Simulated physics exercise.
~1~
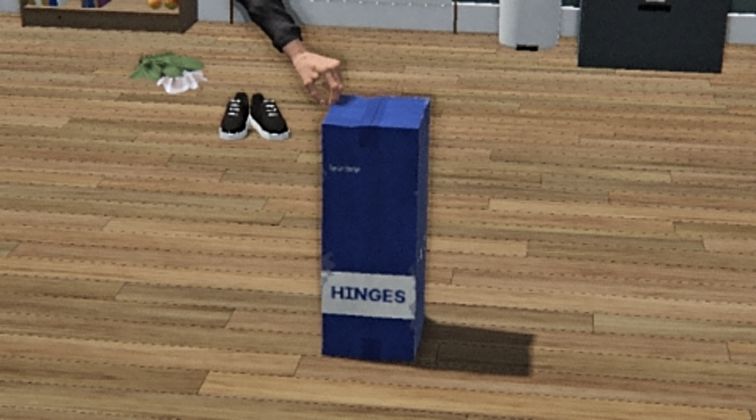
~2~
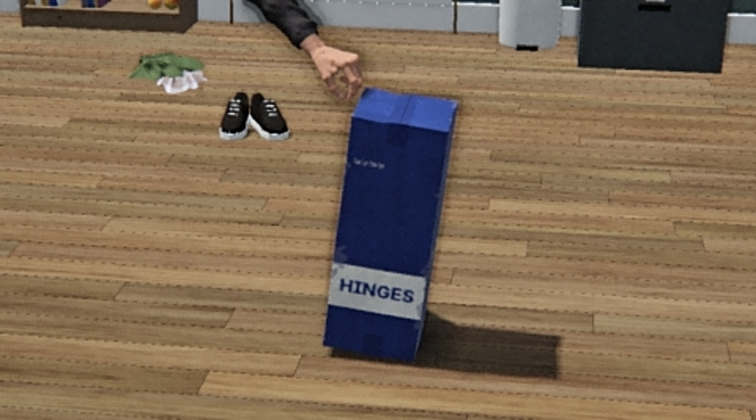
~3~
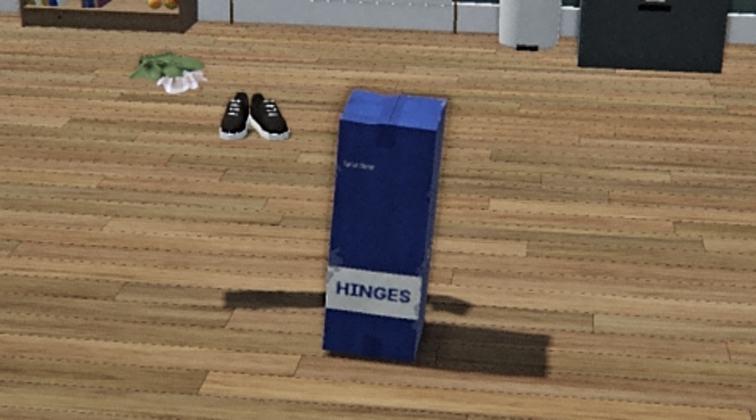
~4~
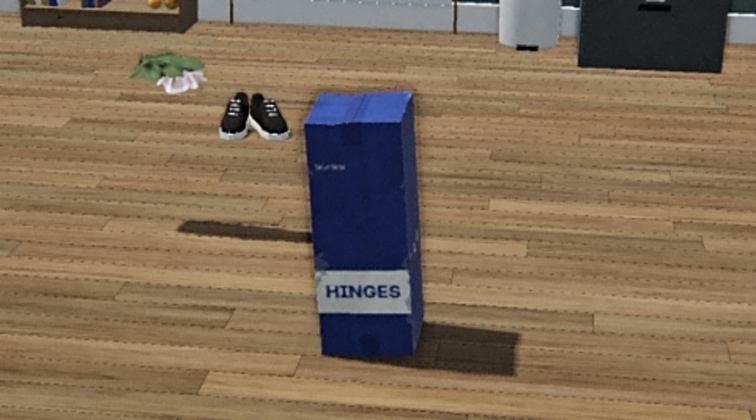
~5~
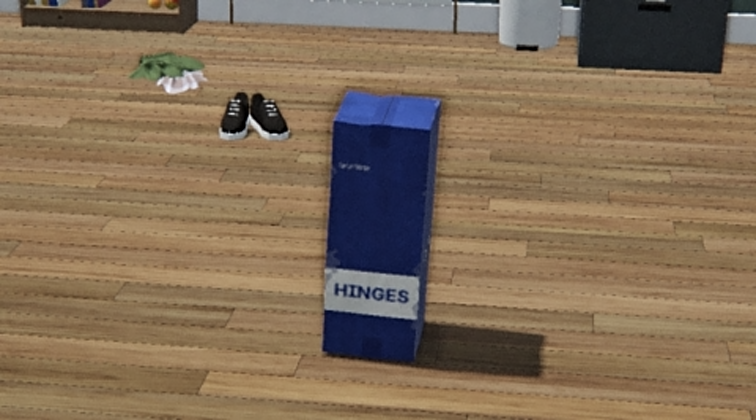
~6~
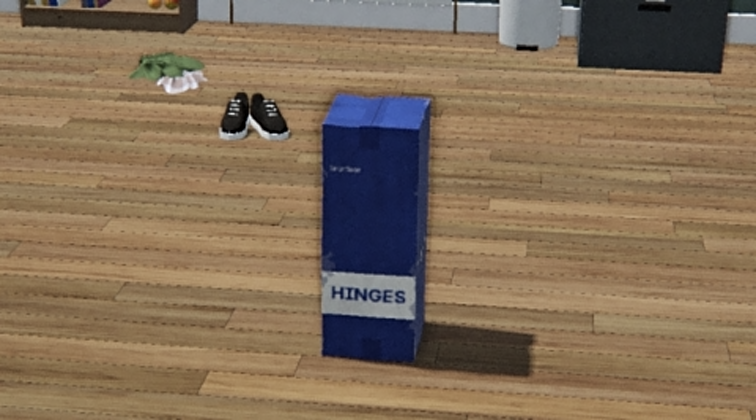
A tall blue box with a white label reading "HINGES" stands upright on a wooden plank floor, seen from a still camera slightly above. Black shoes with white soles and a white flower with green leaves lie to the left behind it, with furniture along the back. A hand in a dark sleeve reaches in from the upper left and pushes the top, tipping the box to the right. The hand draws away, and the box rocks back past upright to the left, then leans slightly right again. It ends standing upright on its base.
